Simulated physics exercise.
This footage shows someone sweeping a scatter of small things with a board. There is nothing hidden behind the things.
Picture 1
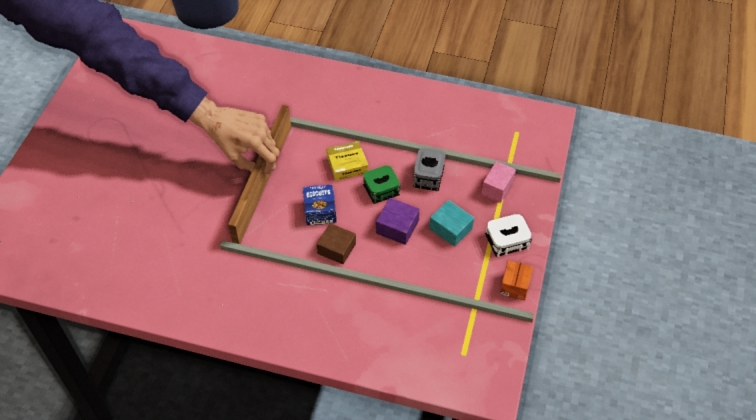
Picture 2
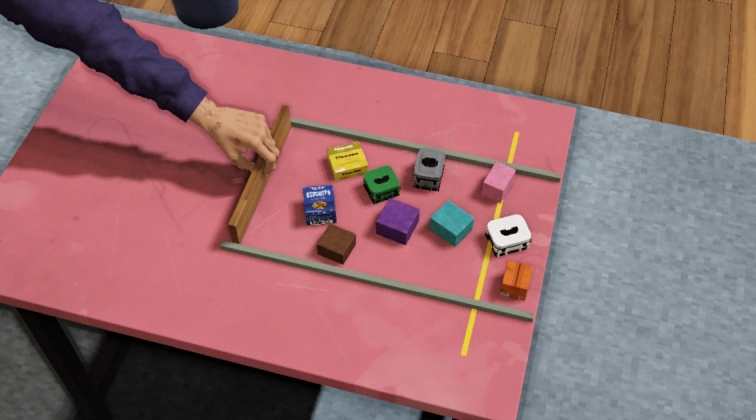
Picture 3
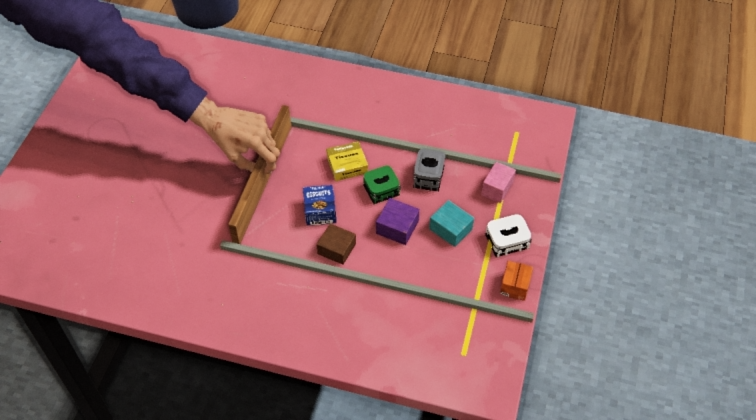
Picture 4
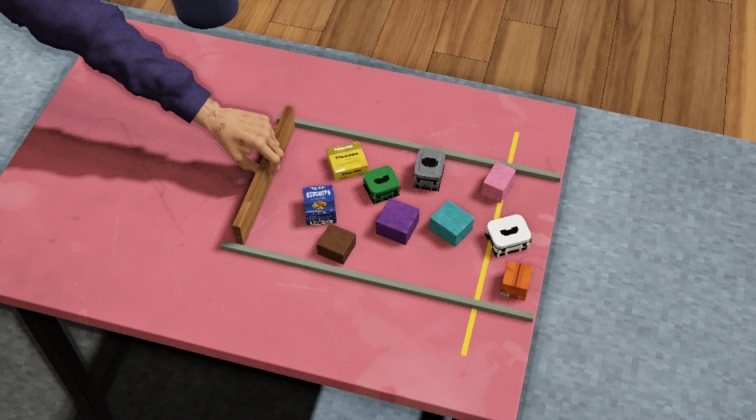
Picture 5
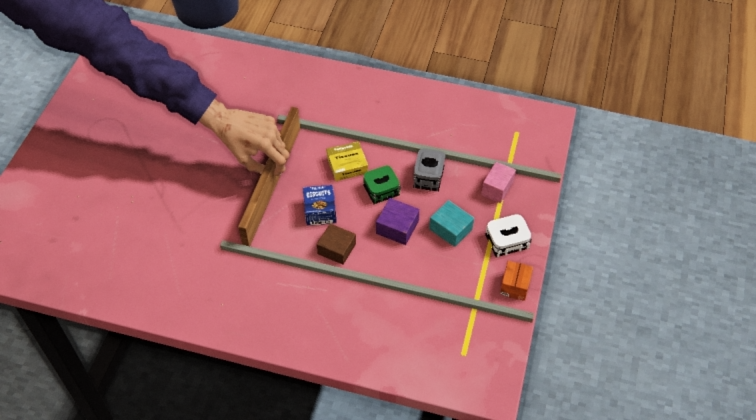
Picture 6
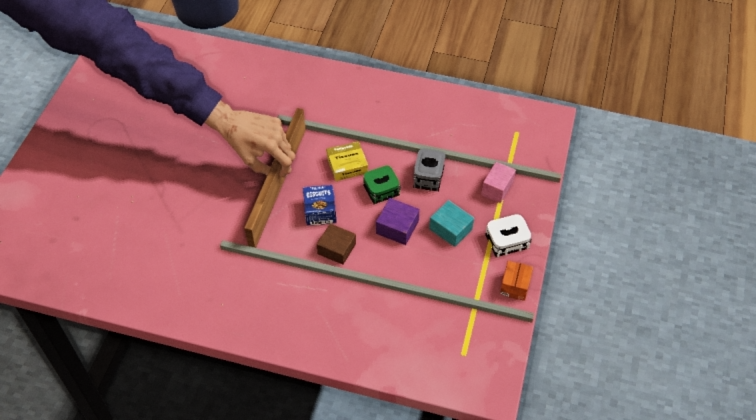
A hand in a dark purple sleeve held a wooden board upright on a pink table, then slid it slightly right toward scattered colorful blocks and boxes, which all stayed where they were.
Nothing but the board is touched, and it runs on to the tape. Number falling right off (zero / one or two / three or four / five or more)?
Three or four.
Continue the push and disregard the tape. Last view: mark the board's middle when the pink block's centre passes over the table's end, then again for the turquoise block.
I'd put it close to (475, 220), and close to (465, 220) for the other one.
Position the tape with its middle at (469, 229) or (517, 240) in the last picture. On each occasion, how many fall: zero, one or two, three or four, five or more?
The first spot would give one to two falling and the second more than four.
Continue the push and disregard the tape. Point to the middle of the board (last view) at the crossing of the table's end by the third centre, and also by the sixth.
The first puts it near (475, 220), the next near (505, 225).
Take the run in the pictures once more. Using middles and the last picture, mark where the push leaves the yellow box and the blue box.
About (521, 189), and about (504, 250).
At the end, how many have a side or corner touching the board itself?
Total: 4.
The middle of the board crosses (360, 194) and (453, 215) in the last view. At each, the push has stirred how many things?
First 5, then 9.
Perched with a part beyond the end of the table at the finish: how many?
As for overhanging, the count is 2.
Early on, none off yet; orange box at rest near (516, 281); white case at rest near (508, 236); pink block at rest near (498, 182).
Finally, the number that fall off is three or four; lost, turquoise block, pink block and white case.
